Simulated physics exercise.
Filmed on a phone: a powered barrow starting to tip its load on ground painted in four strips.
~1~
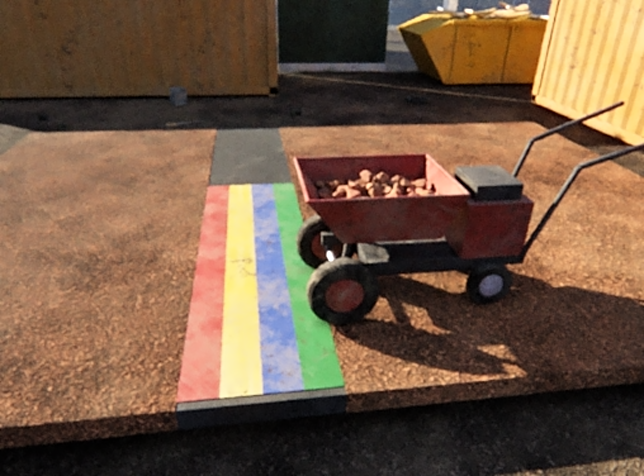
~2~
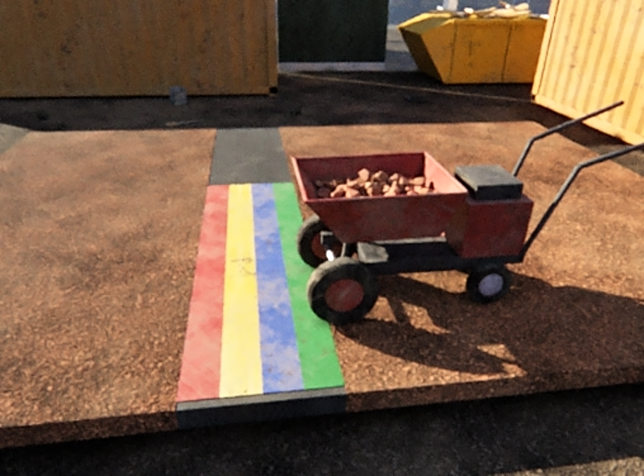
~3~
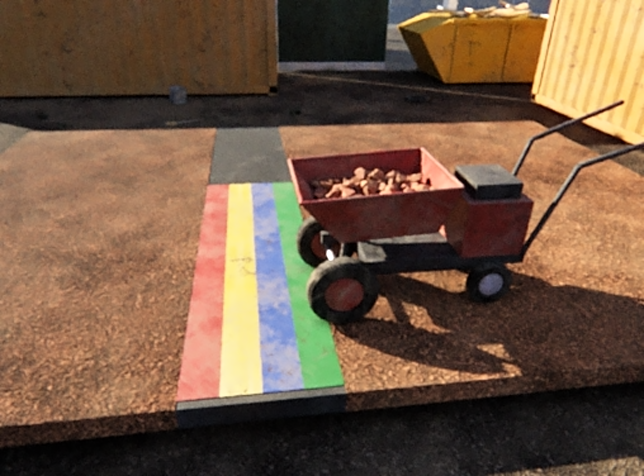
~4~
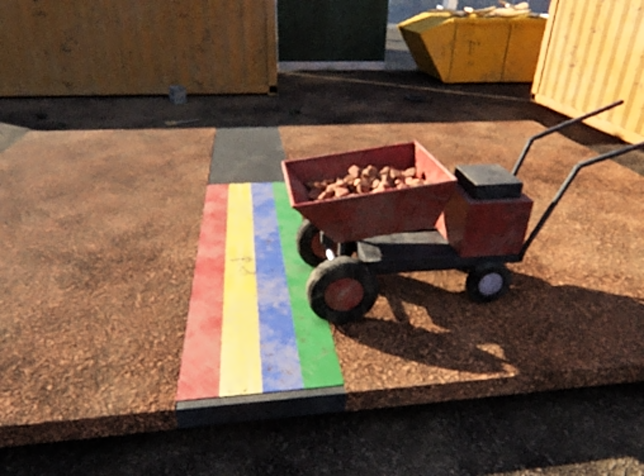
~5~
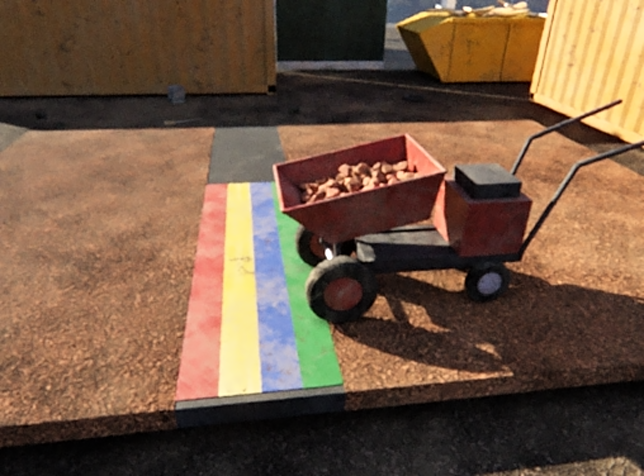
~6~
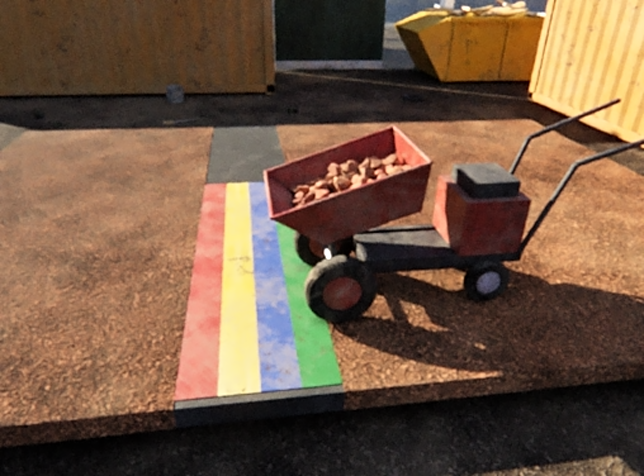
A red powered barrow loaded with brown rubble stands on rough brown ground, seen from slightly above and side-on, beside four painted strips running red, yellow, blue and green from left to right. Behind it are yellow containers, a dark doorway and a yellow skip. The barrow's tray slowly tilts forward to the left, its back end rising away from the body, while the wheels and view stay practically still.
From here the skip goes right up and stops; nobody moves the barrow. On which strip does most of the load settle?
The heap favours the red strip.
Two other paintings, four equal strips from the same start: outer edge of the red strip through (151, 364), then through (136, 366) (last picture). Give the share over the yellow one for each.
First some 30, then 40 per cent.
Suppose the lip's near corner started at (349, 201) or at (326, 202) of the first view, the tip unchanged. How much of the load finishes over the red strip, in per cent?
First some 20, then 30 per cent.
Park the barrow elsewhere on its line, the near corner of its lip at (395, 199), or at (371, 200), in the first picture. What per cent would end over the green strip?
In turn 20 and 0 in a hundred.
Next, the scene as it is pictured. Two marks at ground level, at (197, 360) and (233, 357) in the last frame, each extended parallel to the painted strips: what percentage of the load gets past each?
Roughly 40 per cent, and 70 per cent.
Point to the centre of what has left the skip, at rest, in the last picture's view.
Close to (195, 295).
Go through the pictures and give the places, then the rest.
Lip of the skip (309, 202), level; top of the load (376, 196), lumps of rubble; green strip (316, 348); blue strip (279, 351); yellow strip (241, 354); red strip (202, 357), in the first picture.
Lip of the skip (307, 203), level; top of the load (375, 195), in the second picture.
Lip of the skip (302, 204), tipped barely; top of the load (382, 191), in the third picture.
Lip of the skip (294, 207), tipped a little; top of the load (376, 188), in the fourth picture.
Lip of the skip (284, 212), tipped a little; top of the load (379, 176), in the fifth picture.
Lip of the skip (272, 219), tipped clearly; top of the load (381, 175); green strip (314, 346); blue strip (277, 349); yellow strip (239, 352); red strip (200, 356), in the sixth picture.
Just after the last frame, skip tipped steeply; every one in the skip.
A moment on, skip tipped right over; the larger part in the skip; just a few over the yellow strip; about a tenth over the red strip.
Further on, skip tipped right over; roughly a quarter in the skip; about a tenth over the yellow strip; roughly a third over the red strip; roughly a quarter off the paint.
When it is over, skip tipped right over; roughly a quarter in the skip; not one over the green strip; not one over the blue strip; about a tenth over the yellow strip; roughly a third over the red strip; roughly a third off the paint.
